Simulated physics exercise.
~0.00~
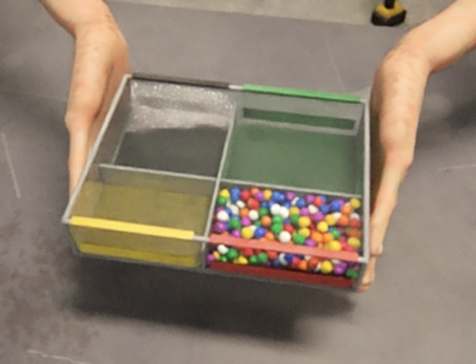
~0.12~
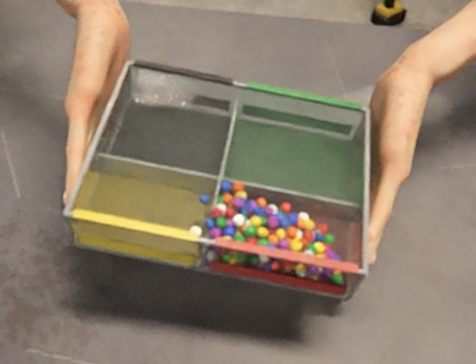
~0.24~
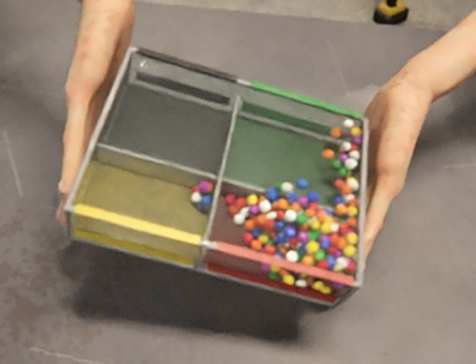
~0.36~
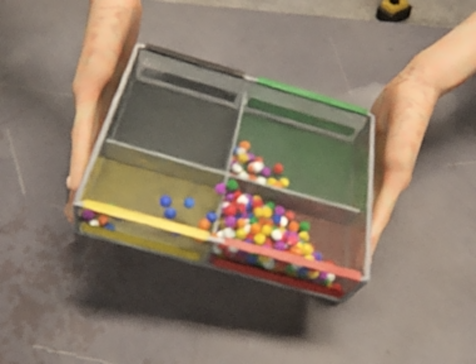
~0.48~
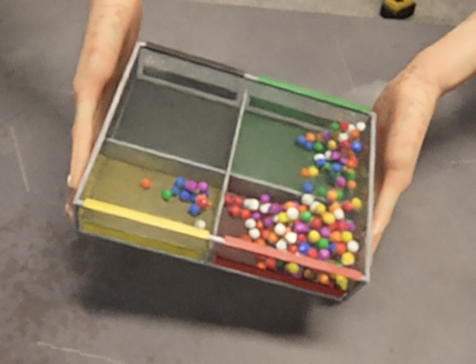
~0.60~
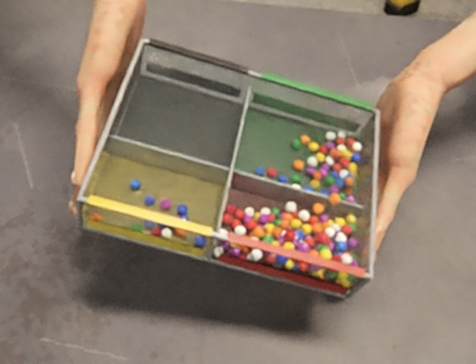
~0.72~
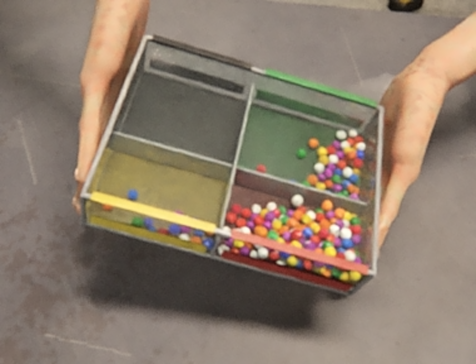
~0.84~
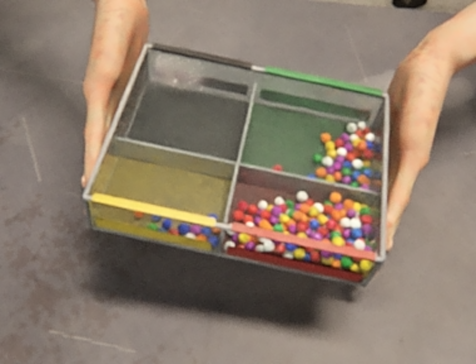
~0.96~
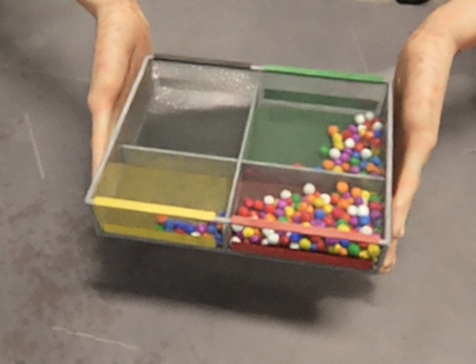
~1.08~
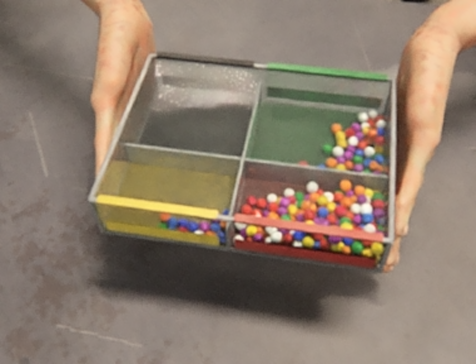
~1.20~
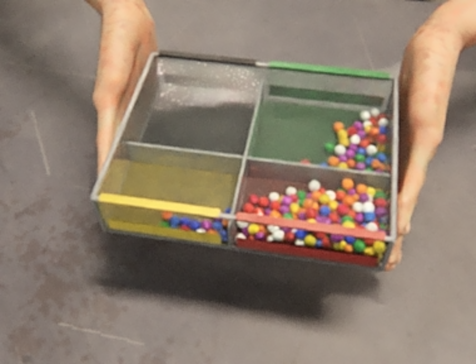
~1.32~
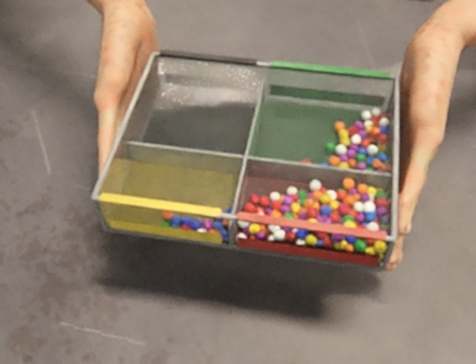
Two hands shaking and tilting a clear divided box, spilling colourful beads from the red section into green and yellow, then levelling it.
